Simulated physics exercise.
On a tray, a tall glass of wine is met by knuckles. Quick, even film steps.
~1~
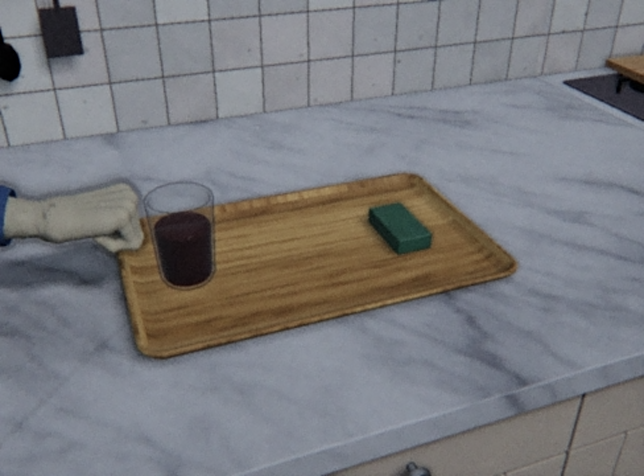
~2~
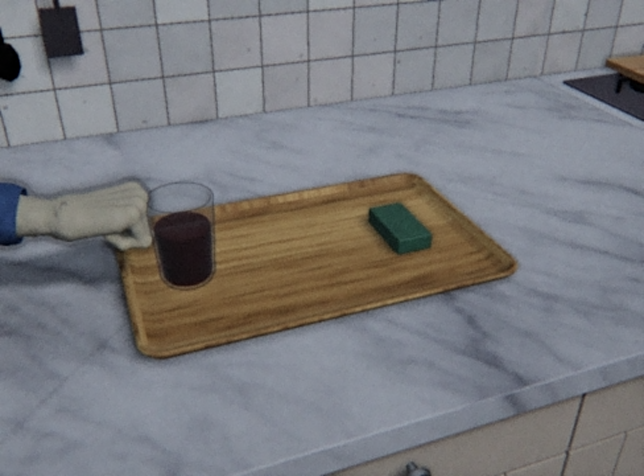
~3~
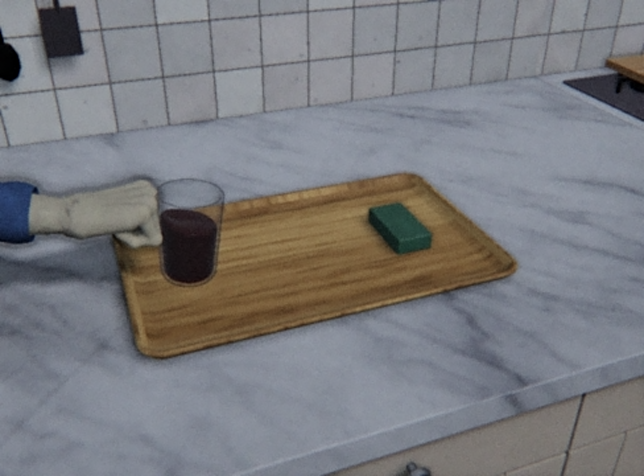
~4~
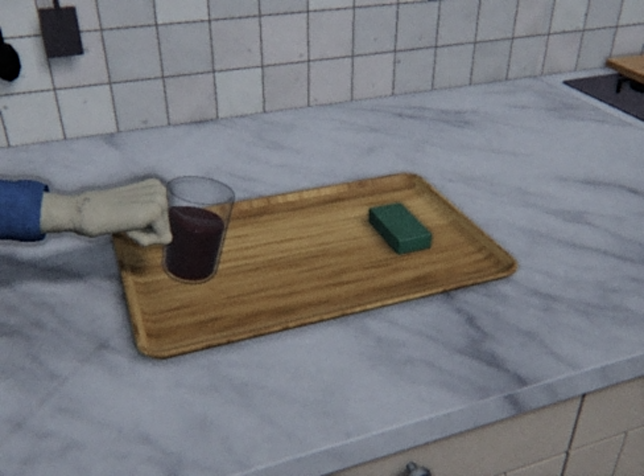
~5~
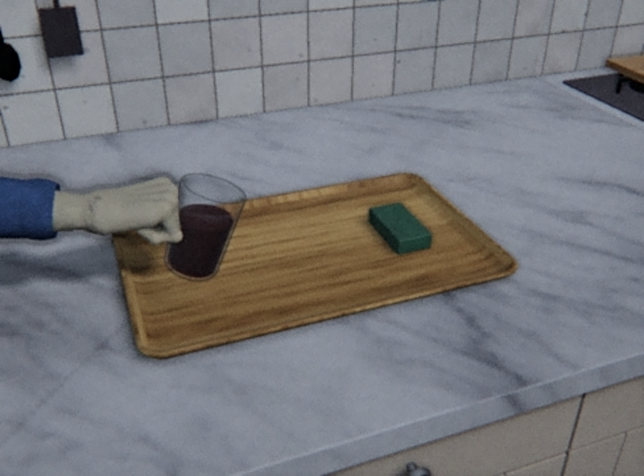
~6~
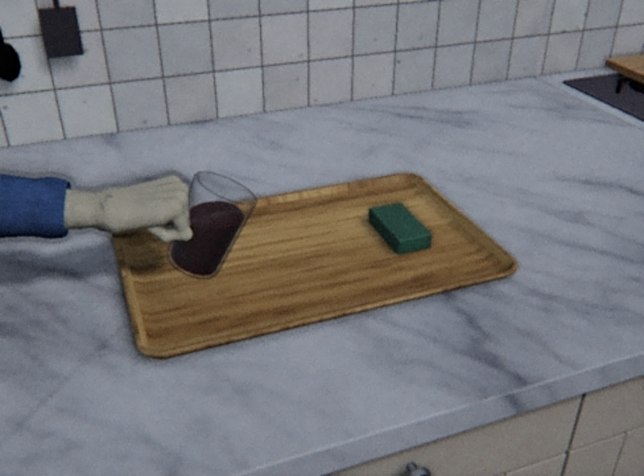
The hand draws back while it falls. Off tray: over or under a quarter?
The tray is going to lose a quarter or less of it.
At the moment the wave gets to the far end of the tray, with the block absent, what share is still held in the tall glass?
Tall glass content at that instant: ~ 35 per cent.
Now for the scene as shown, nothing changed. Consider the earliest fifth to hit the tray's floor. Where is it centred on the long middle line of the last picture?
About (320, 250).
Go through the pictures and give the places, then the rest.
Tilt 0°; right rim (211, 194); surface from (153, 228) to (209, 218); the tray's far rim is at (462, 215); a block is fixed to the tray further along, in the first frame.
Tilt 0°; right rim (211, 194); surface from (153, 228) to (209, 218), in the second frame.
Tilt 7°; right rim (221, 193); surface from (159, 214) to (215, 219), in the third frame.
Tilt 13°; right rim (232, 193); surface from (167, 208) to (222, 218), in the fourth frame.
Tilt 21°; right rim (243, 195); surface from (176, 217) to (231, 212), in the fifth frame.
Tilt 28°; right rim (254, 198); surface from (180, 222) to (241, 206), in the sixth frame.
A moment on, the tall glass lies on its side and 99 per cent is in the glass, 0 on the tray and 1 above or beyond its rim.
Next, the tall glass lies on its side and 61 per cent is in the glass, 27 on the tray and 13 above or beyond its rim.
Then the tall glass lies on its side and 33 per cent is in the glass, 48 on the tray and 19 above or beyond its rim.
Later the tall glass lies on its side and 16 per cent is in the glass, 75 on the tray and 8 above or beyond its rim.
In the end 91 per cent is held by tray and glass, 9 is off the tray.
